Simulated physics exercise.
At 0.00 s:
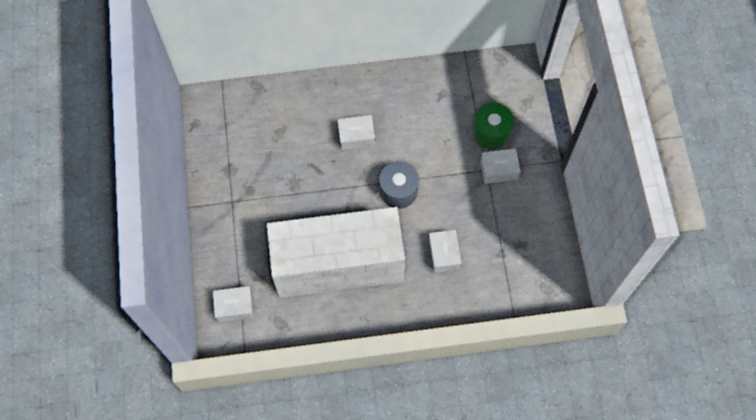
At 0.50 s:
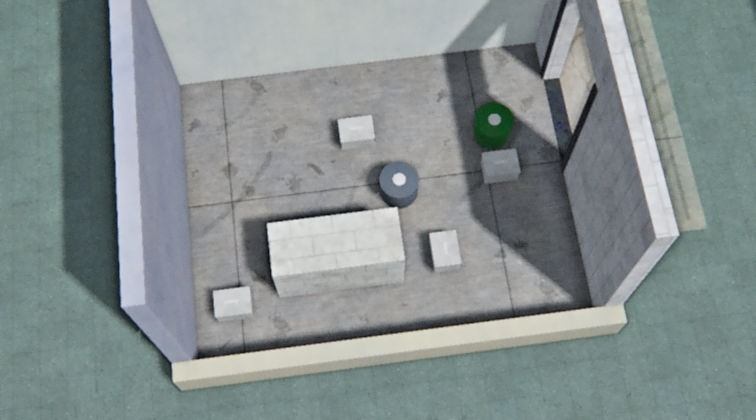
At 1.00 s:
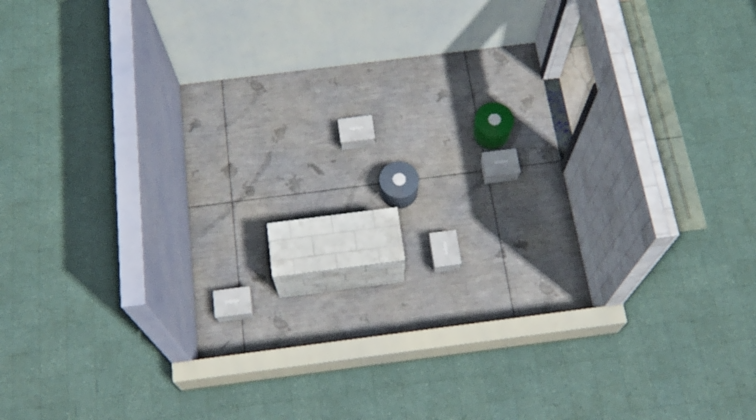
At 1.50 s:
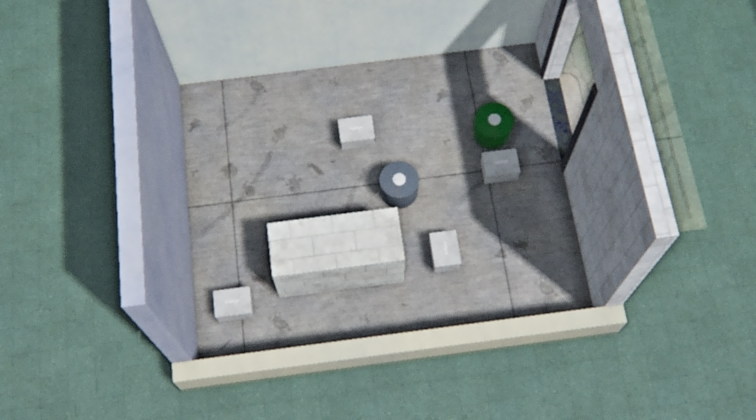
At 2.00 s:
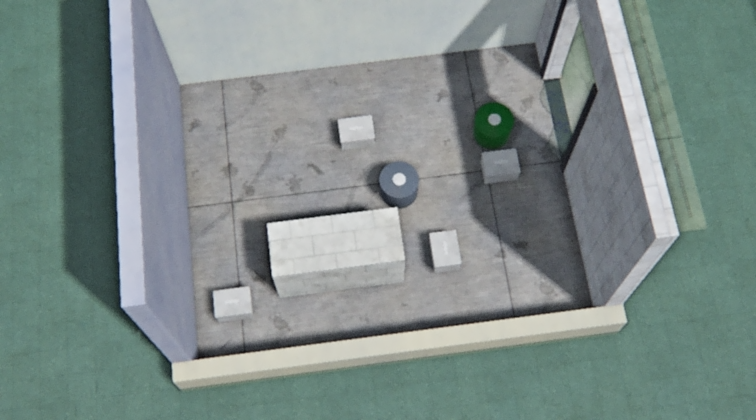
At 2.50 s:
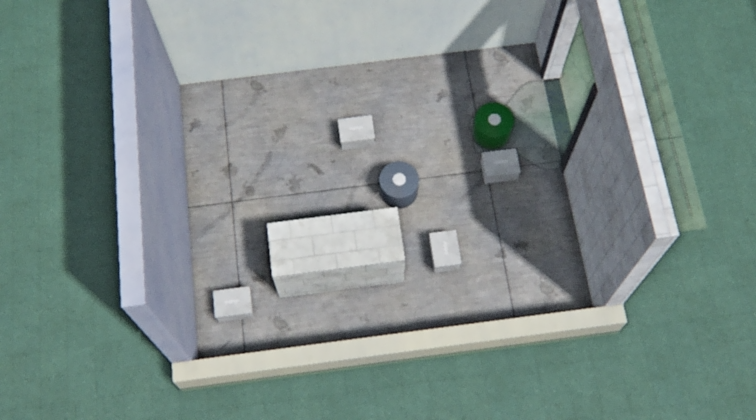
Greenish water spreads over the grey paving around a roofless, ground-floor office seen from above, then creeps through the doorway in the right wall and just onto the floor inside. A green tub stands near that doorway with a grey box before it, a blue-grey round container sits mid-room, and a long whitish block and small pale boxes lie around. None of these objects shifts, and the camera stays still.
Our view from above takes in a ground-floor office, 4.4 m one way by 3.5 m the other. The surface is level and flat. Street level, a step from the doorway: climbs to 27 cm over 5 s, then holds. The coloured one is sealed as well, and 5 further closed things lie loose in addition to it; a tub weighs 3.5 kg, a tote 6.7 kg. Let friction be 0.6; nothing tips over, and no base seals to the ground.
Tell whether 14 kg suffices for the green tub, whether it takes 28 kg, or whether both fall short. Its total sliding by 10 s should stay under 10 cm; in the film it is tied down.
Both fall short.
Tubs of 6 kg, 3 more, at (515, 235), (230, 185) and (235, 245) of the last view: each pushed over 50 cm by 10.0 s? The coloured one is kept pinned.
Order as asked: Goes beyond / goes beyond / goes beyond.
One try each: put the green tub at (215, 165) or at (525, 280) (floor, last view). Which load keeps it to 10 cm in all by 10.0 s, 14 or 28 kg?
Neither mass does it, then the light mass does it.
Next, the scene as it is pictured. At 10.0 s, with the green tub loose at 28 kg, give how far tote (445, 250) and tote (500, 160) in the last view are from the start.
In turn: 200 cm, 250 cm.
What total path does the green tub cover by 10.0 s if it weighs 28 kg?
The total path comes to around 60 cm.
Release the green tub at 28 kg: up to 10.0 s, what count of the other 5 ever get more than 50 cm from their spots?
I count 3 of them.
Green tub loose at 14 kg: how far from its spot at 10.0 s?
About 200 cm off its spot.
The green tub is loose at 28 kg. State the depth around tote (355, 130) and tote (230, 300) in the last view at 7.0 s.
Depths: Near 4 cm, then near 0 cm.
After 3.5 s the green tub would be 10 cm from its start with 14 kg and 0 cm from its start with 28 kg; 7 cm of water round it then.
After 4.5 s the green tub would be 47 cm from its start with 14 kg and 0 cm from its start with 28 kg; 8 cm of water round it then.
After 7.0 s the green tub would be 153 cm from its start with 14 kg and 33 cm from its start with 28 kg; 8 cm of water round it then.
After 10.0 s the green tub would be 207 cm from its start with 14 kg and 58 cm from its start with 28 kg; 9 cm of water round it then.
